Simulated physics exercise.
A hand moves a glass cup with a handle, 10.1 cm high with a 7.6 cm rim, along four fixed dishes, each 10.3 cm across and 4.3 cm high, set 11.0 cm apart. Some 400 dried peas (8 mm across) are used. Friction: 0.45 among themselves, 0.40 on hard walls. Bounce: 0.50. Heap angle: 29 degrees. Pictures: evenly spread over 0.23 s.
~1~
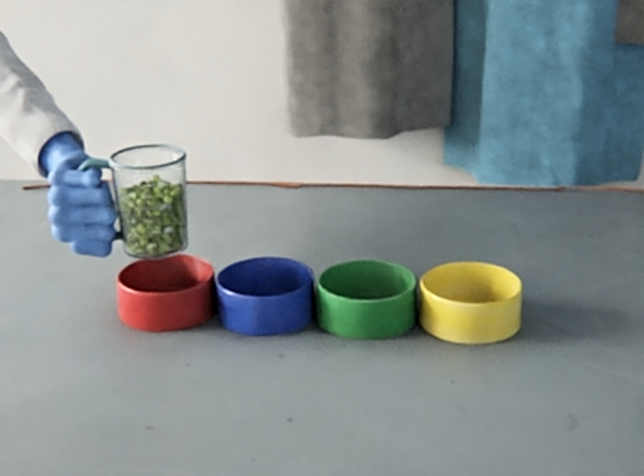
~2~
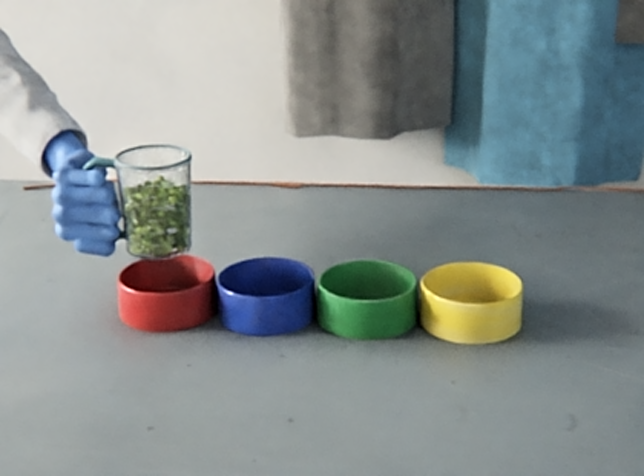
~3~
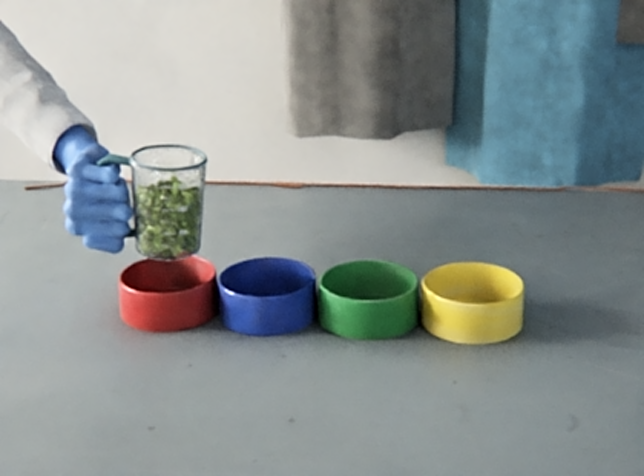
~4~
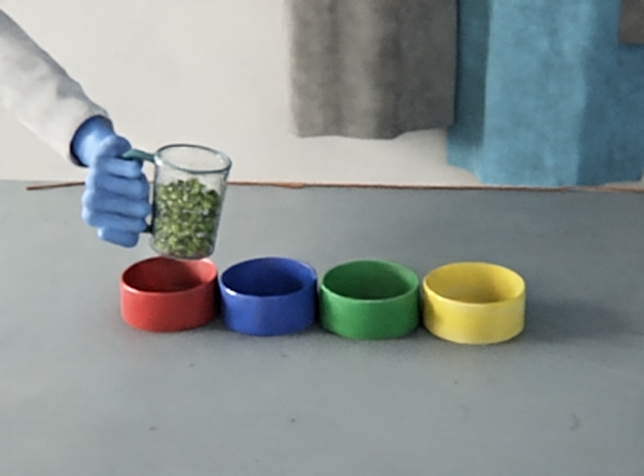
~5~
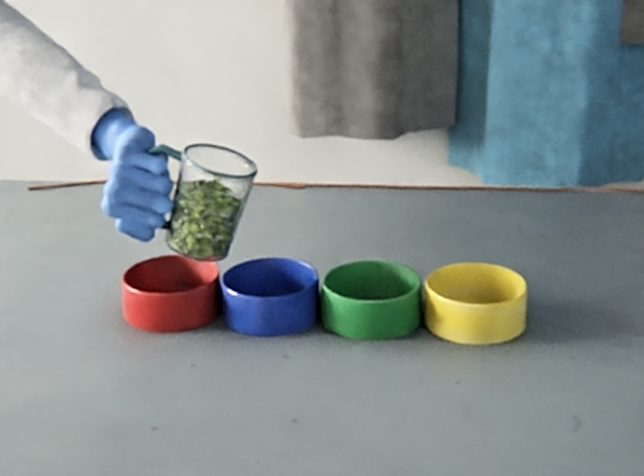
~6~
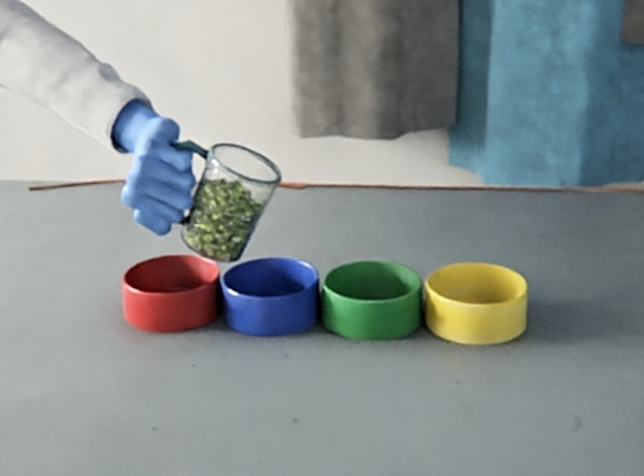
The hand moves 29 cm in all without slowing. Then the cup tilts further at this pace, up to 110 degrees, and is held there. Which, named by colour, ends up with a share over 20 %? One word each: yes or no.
Red: No; blue: No; green: No; yellow: Yes; counter: No.
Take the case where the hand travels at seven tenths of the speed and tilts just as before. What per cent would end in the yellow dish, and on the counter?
Shares: Yellow 90, counter 10.
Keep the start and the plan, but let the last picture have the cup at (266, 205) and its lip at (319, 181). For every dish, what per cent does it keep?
In the end red holds 0, blue holds 0, green holds 0, yellow holds 90.
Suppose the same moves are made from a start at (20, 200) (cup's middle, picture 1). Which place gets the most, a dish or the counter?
Green.
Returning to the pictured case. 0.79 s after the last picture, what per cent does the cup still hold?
I'd say close to 30 per cent.
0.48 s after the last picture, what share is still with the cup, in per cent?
Close to 95 % of the load.
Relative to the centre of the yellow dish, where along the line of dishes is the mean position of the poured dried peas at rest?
I'd say about 2 cm, heading up the x axis.
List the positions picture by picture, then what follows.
In the first picture, cup at (152, 202), tilt 0 degrees, lip at (183, 157), moved 0.0 cm; middle of the pieces at (155, 215); red dish at (166, 274); blue dish at (265, 277); green dish at (367, 280); yellow dish at (471, 283).
In the second picture, cup at (156, 202), tilt 1 degrees, lip at (189, 158), moved 0.4 cm; middle of the pieces at (159, 215).
In the third picture, cup at (168, 203), tilt 5 degrees, lip at (204, 161), moved 1.6 cm; middle of the pieces at (170, 215).
In the fourth picture, cup at (188, 203), tilt 11 degrees, lip at (229, 166), moved 3.5 cm; middle of the pieces at (187, 216).
In the fifth picture, cup at (209, 204), tilt 18 degrees, lip at (255, 172), moved 5.6 cm; middle of the pieces at (206, 216).
In the sixth picture, cup at (228, 204), tilt 25 degrees, lip at (280, 178), moved 7.7 cm; middle of the pieces at (225, 216); red dish at (171, 274); blue dish at (270, 277); green dish at (372, 281); yellow dish at (476, 284).
Then, 0.29 s after the last picture, tilt 67 degrees; cup holds 100 %.
Then, 0.48 s after the last picture, tilt 95 degrees; cup holds 95 %.
Then, 0.79 s after the last picture, tilt 110 degrees; cup holds 30 %, yellow 65 %.
In the end, red 0 %, blue 0 %, green 0 %, yellow 95 %, counter 5 %.
